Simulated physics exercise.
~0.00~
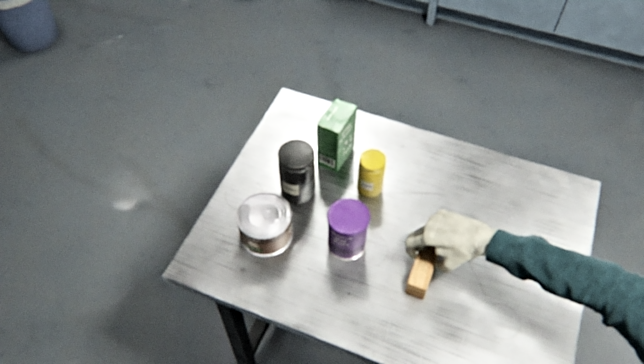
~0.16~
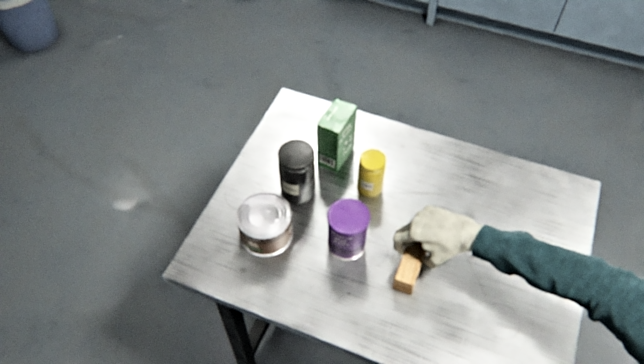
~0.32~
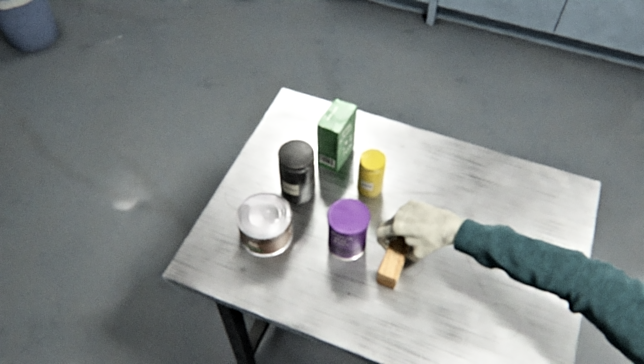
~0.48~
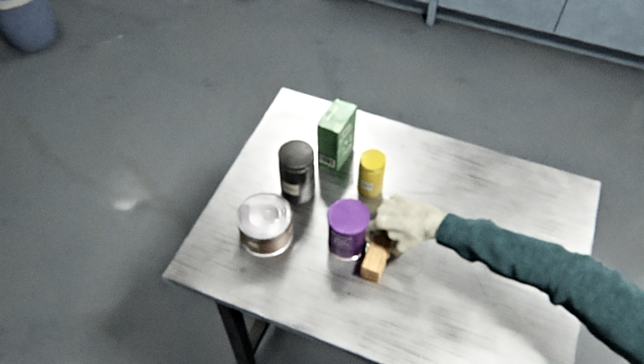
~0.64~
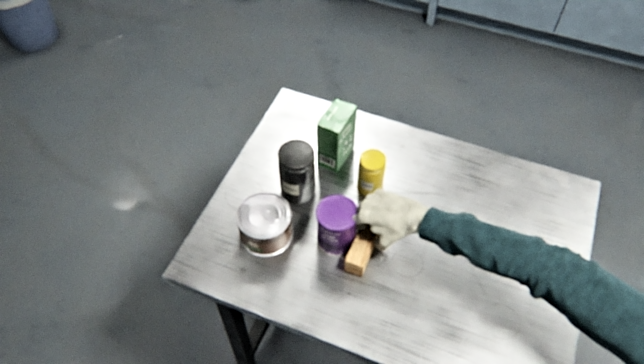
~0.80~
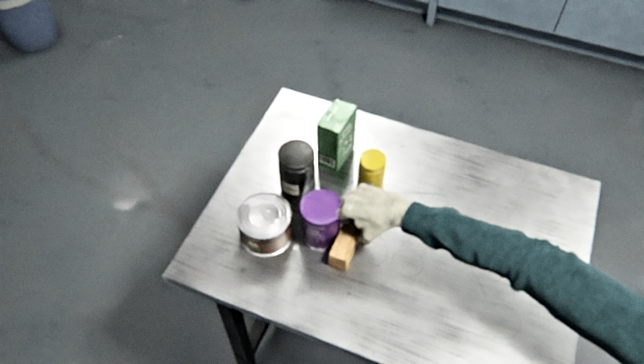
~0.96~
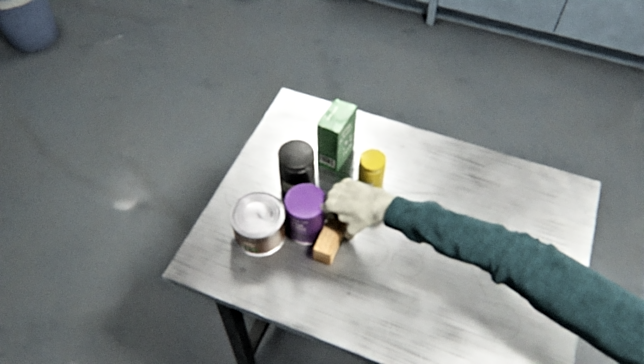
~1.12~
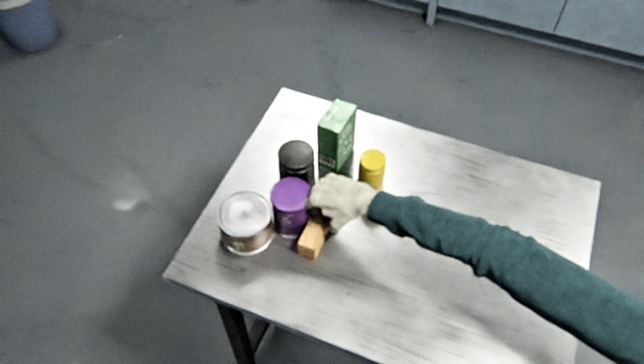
A gloved hand in a dark green sleeve slides a small wooden block leftward across a pale, worn tabletop, where five containers stand grouped together. The block closes in on the purple tin and meets it, and the tin begins sliding left, staying upright. The hand keeps pushing until the tin reaches the wide, silver-topped brown tub, which then shifts left as well. By the end, the tub and the purple tin stand upright but clearly moved toward the table's left side, with the hand still at the block. The green packet, black jar and yellow jar remain in their places behind them.
